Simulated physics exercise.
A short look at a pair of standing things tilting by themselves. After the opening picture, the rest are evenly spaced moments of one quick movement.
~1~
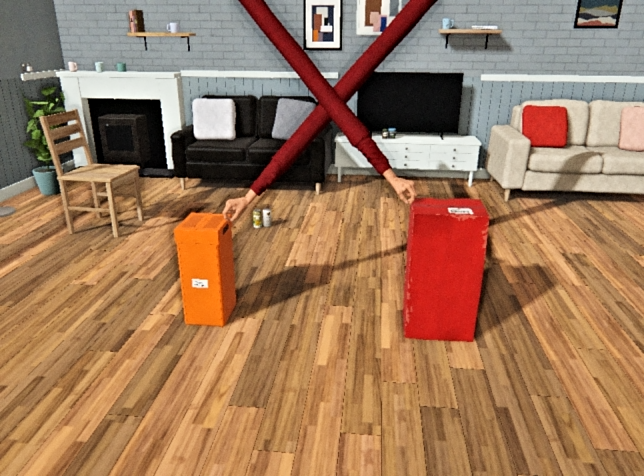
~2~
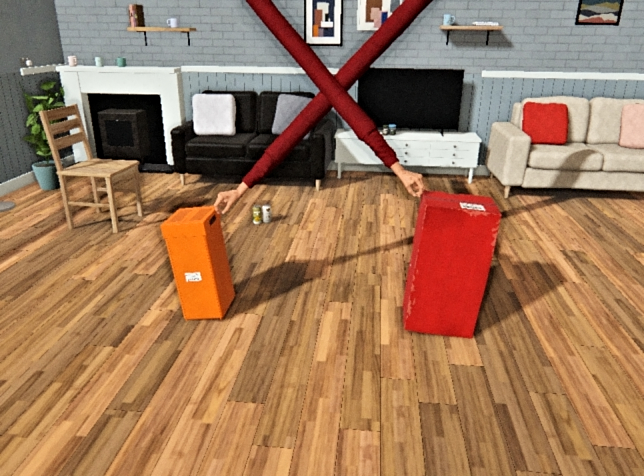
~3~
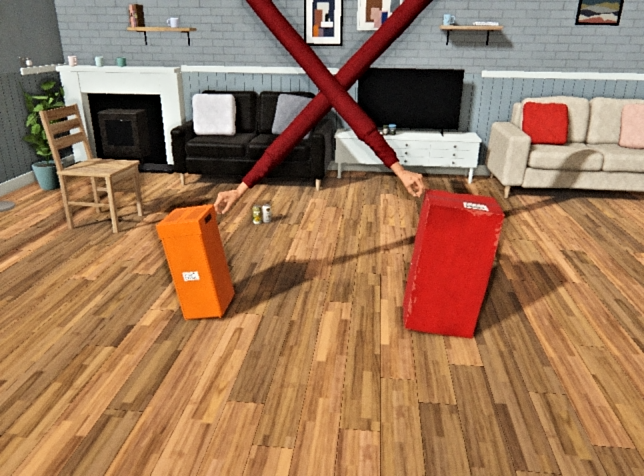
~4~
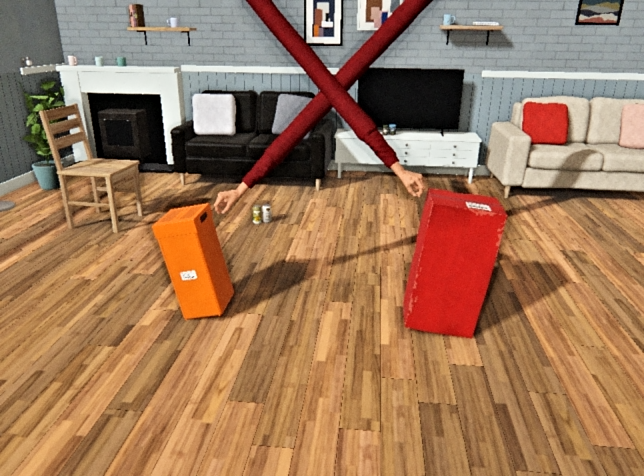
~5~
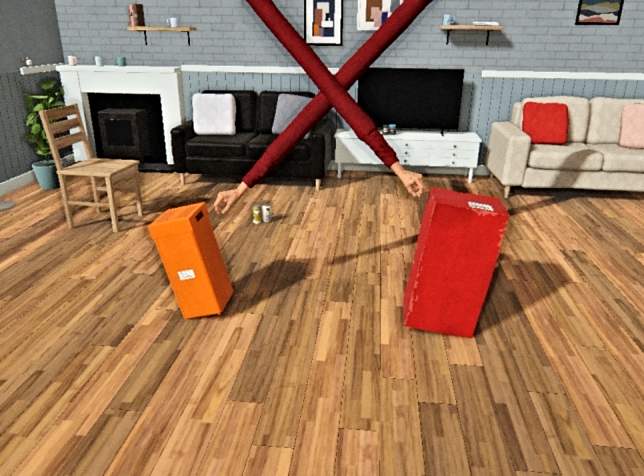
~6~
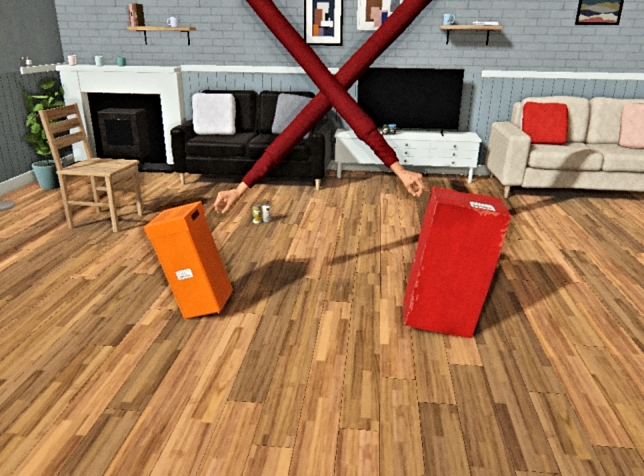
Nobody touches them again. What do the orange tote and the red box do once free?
Here the orange tote falls over and the red box rocks back upright.
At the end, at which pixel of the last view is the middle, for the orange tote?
Roughly at (141, 288).
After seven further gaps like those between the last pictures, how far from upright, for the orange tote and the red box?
It would show 30° and 10°.
Then, 0.22 s past the last view, orange tote 41° off upright near (170, 262); red box 6° off upright near (449, 263).
Then, 0.40 s past the last view, orange tote 75° off upright near (146, 277); red box 4° off upright near (437, 264).
Finally, the orange tote goes down on its side, near (141, 288); the red box returns to its base, near (441, 266).
